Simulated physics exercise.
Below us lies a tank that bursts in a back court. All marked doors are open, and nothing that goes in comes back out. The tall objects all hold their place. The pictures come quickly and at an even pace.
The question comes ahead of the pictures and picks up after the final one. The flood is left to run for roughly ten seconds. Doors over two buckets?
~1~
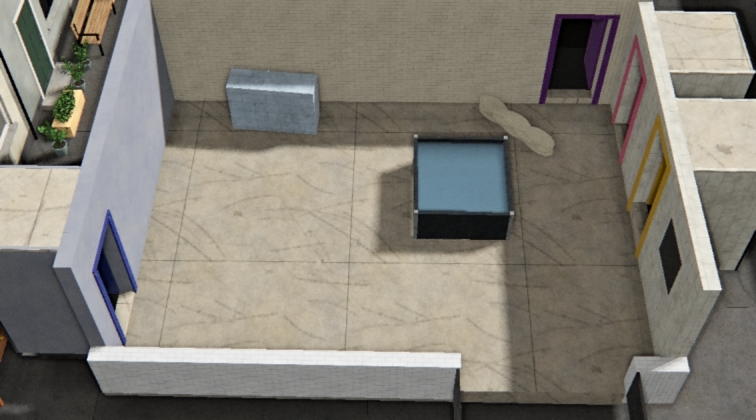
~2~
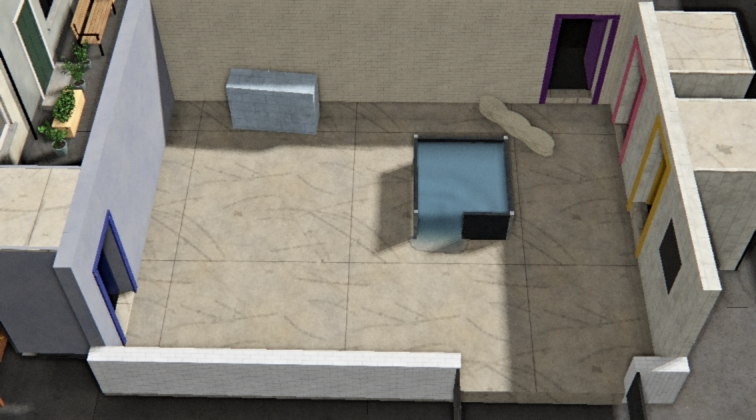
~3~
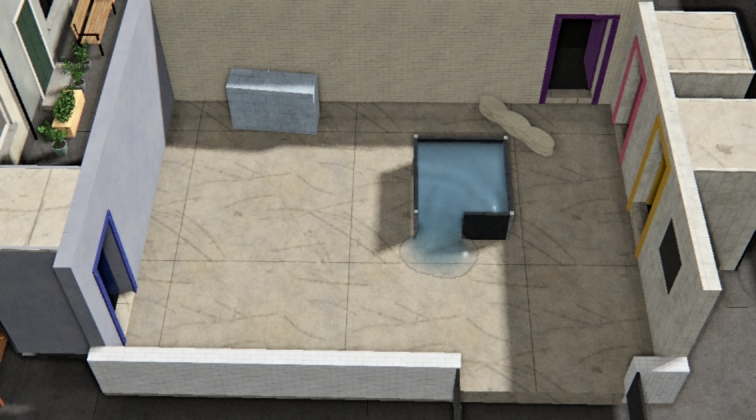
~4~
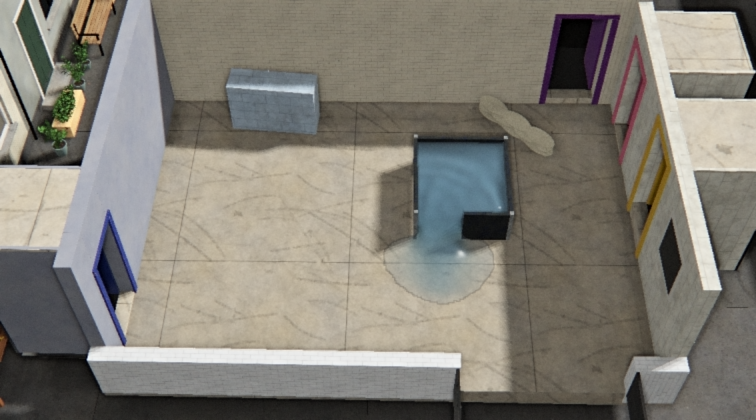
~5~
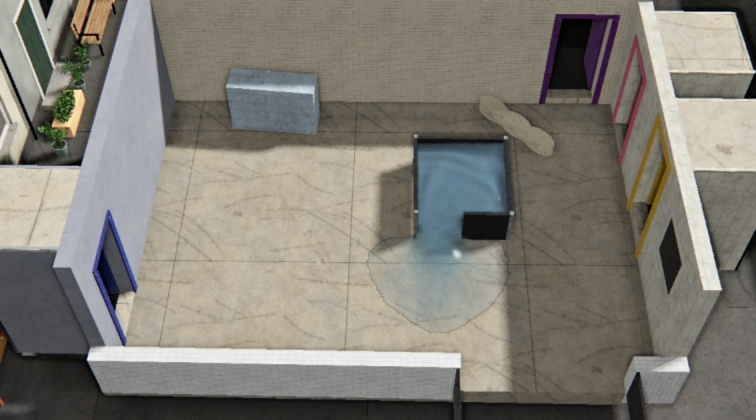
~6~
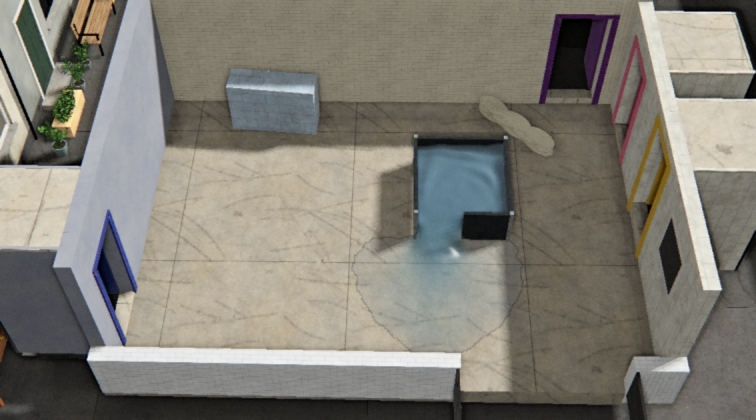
In order: The pink door does not go over two buckets. The yellow door does not go over two buckets. The purple door does not go over two buckets. The blue door goes over two buckets.
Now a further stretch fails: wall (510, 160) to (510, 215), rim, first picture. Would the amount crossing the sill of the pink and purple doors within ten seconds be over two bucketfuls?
The pink door exceeds the limit and the purple door remains below.
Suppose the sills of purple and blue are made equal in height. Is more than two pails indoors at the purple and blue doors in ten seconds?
Purple door: Below the limit; blue door: Below the limit.
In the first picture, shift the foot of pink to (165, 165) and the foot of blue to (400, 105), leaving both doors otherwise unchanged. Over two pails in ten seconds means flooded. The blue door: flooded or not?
I'd say the blue one doesn't reach it.
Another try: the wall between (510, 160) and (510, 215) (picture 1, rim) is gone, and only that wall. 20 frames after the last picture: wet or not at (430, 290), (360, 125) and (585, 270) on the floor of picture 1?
Point by point: Untouched, untouched and swamped.
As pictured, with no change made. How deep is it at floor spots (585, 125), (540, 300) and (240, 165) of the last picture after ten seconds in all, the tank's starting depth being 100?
Respectively 0, 0 and 4 per cent.
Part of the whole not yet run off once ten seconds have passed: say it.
Roughly 60 per cent.
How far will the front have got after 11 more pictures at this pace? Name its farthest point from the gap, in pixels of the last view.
I'd say at around (176, 373).
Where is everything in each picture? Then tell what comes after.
The open tank at (462, 177) is whole and still, in the first frame.
The front is at (463, 243), out from the gap at (439, 229), in the second frame.
The front is at (451, 274), out from the gap at (439, 230), in the third frame.
Water pours out at (439, 230) and has run to (451, 299), in the fourth frame.
The front is at (430, 326), out from the gap at (439, 230), in the fifth frame.
Water pours out at (439, 230) and has run to (434, 356), in the sixth frame.
A moment on, water covers 20 % of the floor; the pink door not reached, the yellow door not reached, the purple door not reached, the blue door not reached.
Next, water covers 25 % of the floor; the pink door not reached, the yellow door not reached, the purple door not reached, the blue door not reached.
Then, water covers 30 % of the floor; the pink door not reached, the yellow door not reached, the purple door not reached, the blue door under two buckets in.
Later, water covers 35 % of the floor; the pink door not reached, the yellow door not reached, the purple door not reached, the blue door over two buckets in.
In the end, water covers 45 % of the floor; the pink door not reached, the yellow door not reached, the purple door not reached, the blue door far over two buckets in.
